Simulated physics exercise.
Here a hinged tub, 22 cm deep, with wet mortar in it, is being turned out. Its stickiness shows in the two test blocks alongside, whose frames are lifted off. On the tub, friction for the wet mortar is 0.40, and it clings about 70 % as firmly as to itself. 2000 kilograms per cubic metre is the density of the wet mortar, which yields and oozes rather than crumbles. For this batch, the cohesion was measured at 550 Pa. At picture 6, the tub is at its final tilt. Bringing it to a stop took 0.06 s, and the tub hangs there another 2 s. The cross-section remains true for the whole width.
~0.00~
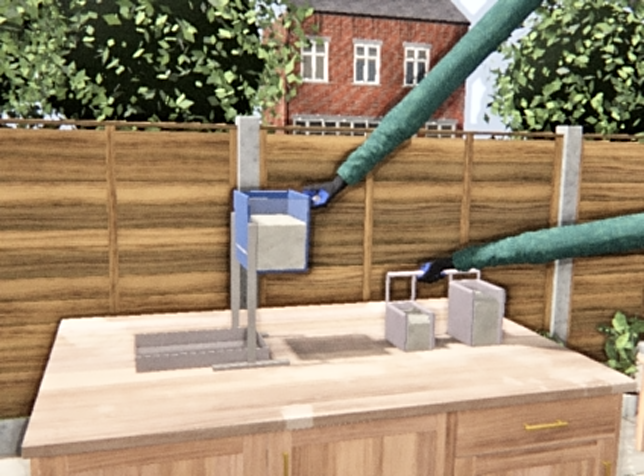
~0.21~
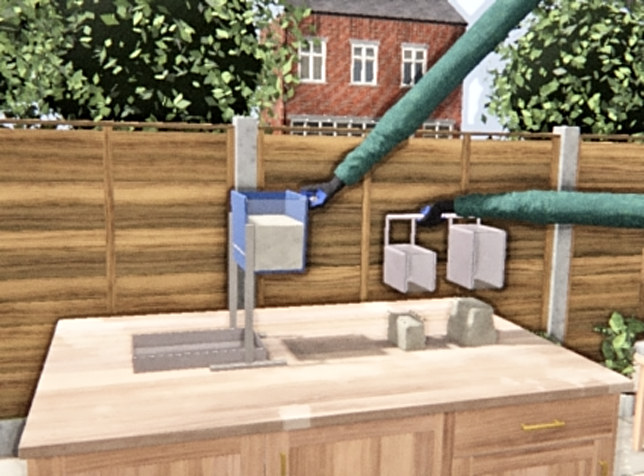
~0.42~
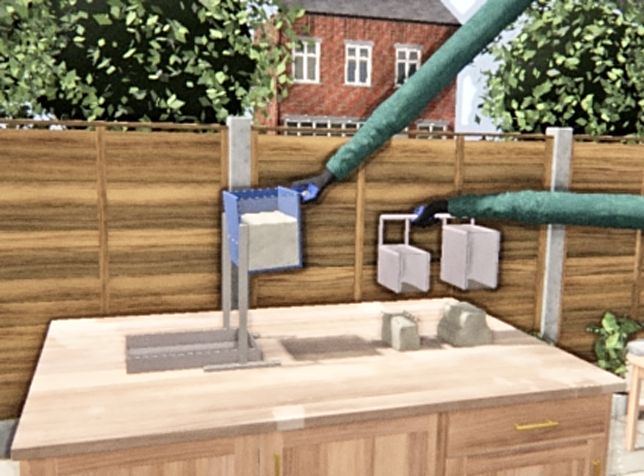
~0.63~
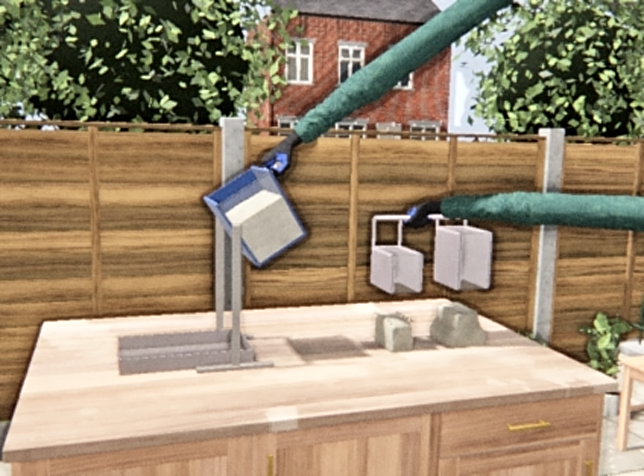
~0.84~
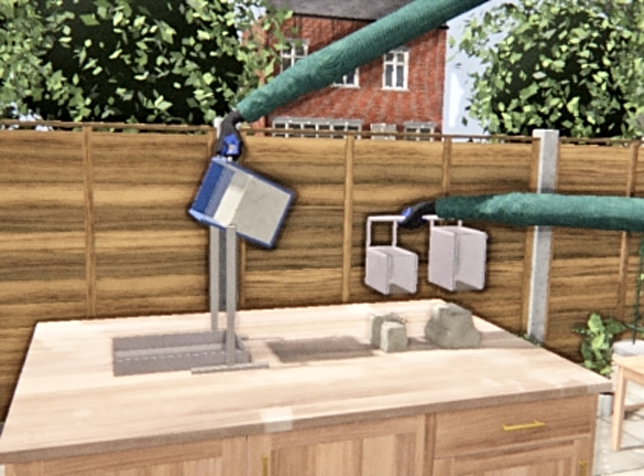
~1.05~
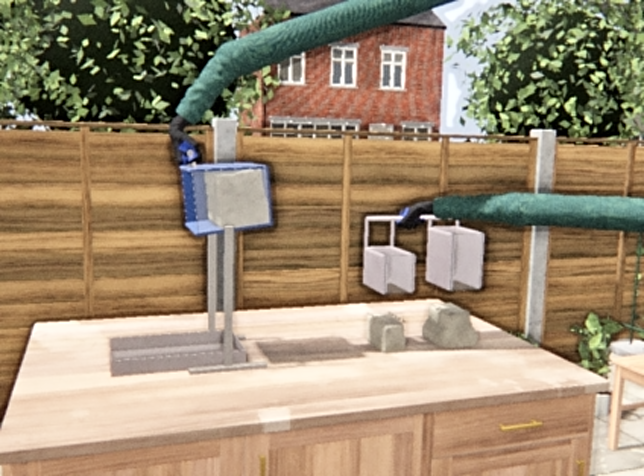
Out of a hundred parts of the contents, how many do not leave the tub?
Around 79 in every hundred.
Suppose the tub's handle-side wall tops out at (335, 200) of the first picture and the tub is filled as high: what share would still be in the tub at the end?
50 %.
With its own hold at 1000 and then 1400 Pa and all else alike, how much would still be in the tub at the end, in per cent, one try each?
Respectively 100 % and 100 %.
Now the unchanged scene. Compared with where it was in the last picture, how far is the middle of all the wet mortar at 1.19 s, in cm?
3 cm.
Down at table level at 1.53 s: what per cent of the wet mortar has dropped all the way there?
By then close to 0 % is down.
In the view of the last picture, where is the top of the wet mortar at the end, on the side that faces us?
It ends up highest close to (225, 194).
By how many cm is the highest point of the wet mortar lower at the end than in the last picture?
Roughly 7 cm.
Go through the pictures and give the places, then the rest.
The first picture shows handle-side rim at (308, 198), tilt 0 degrees; crest of the wet mortar at (301, 223); block heights 11 cm, 17 cm (left to right).
The second picture shows handle-side rim at (305, 198), tilt 0 degrees; crest of the wet mortar at (299, 224); block heights 11 cm, 14 cm (left to right).
The third picture shows handle-side rim at (297, 194), tilt 5 degrees; crest of the wet mortar at (293, 220); block heights 10 cm, 13 cm (left to right).
The fourth picture shows handle-side rim at (268, 172), tilt 33 degrees; crest of the wet mortar at (279, 197); block heights 10 cm, 13 cm (left to right).
The fifth picture shows handle-side rim at (227, 163), tilt 66 degrees; crest of the wet mortar at (250, 177); block heights 10 cm, 13 cm (left to right).
The sixth picture shows handle-side rim at (192, 173), tilt 95 degrees; crest of the wet mortar at (258, 170); block heights 10 cm, 13 cm (left to right).
After 1.19 s, the tub is at 95 degrees and holds 100 %.
After 1.36 s, the tub is at 95 degrees and holds 94 %.
After 1.53 s, the tub is at 95 degrees and holds 84 %.
After 1.70 s, the tub is at 95 degrees and holds 79 %.
After 3.05 s, the tub is at 95 degrees and holds 79 %.
